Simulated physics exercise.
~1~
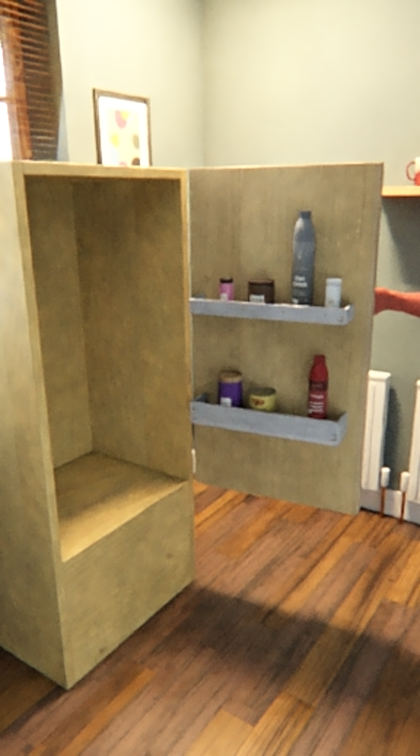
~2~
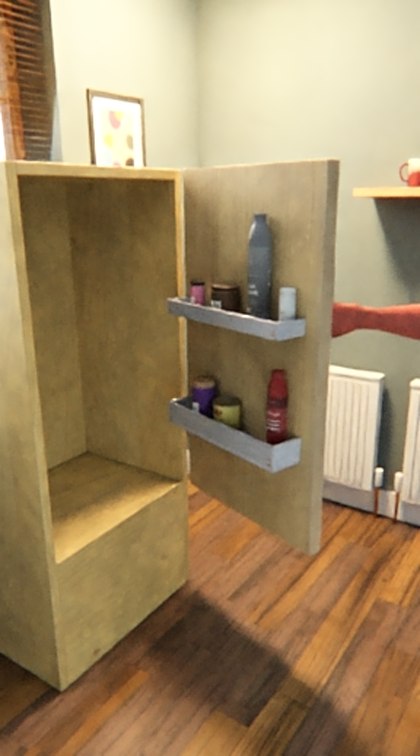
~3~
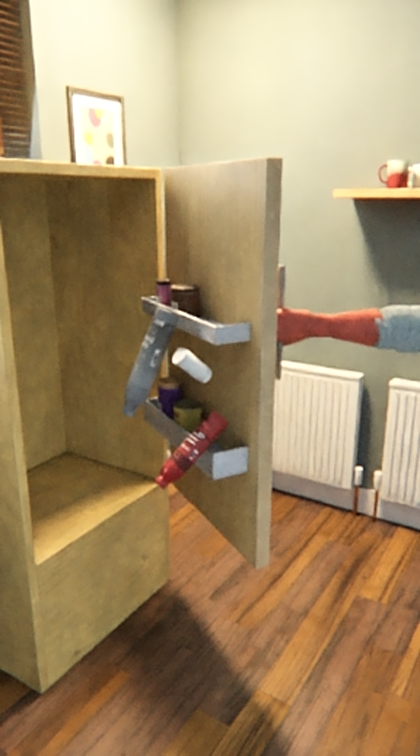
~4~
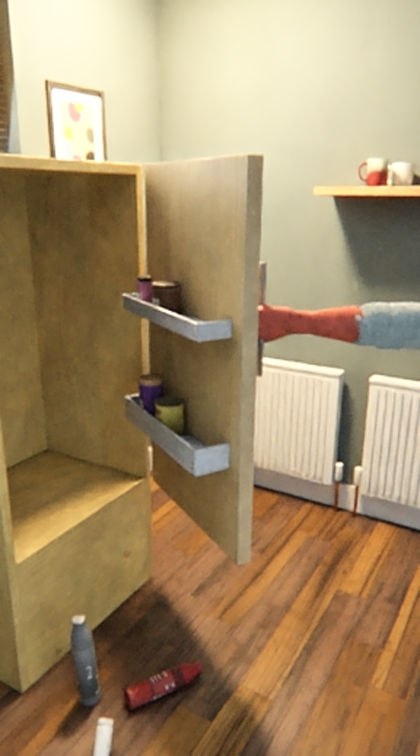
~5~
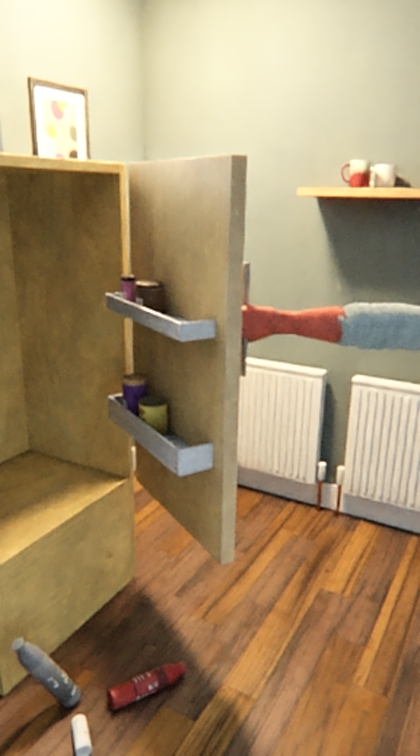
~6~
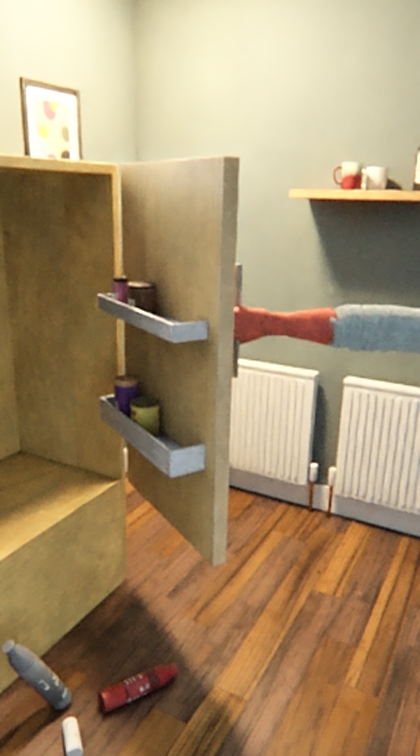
In a room with a wooden floor, an arm in a red and blue sleeve swings a pantry door partway closed, and the grey bottle, red bottle and white shaker tumble from its racks, ending on the floor while four containers stay behind the rails.
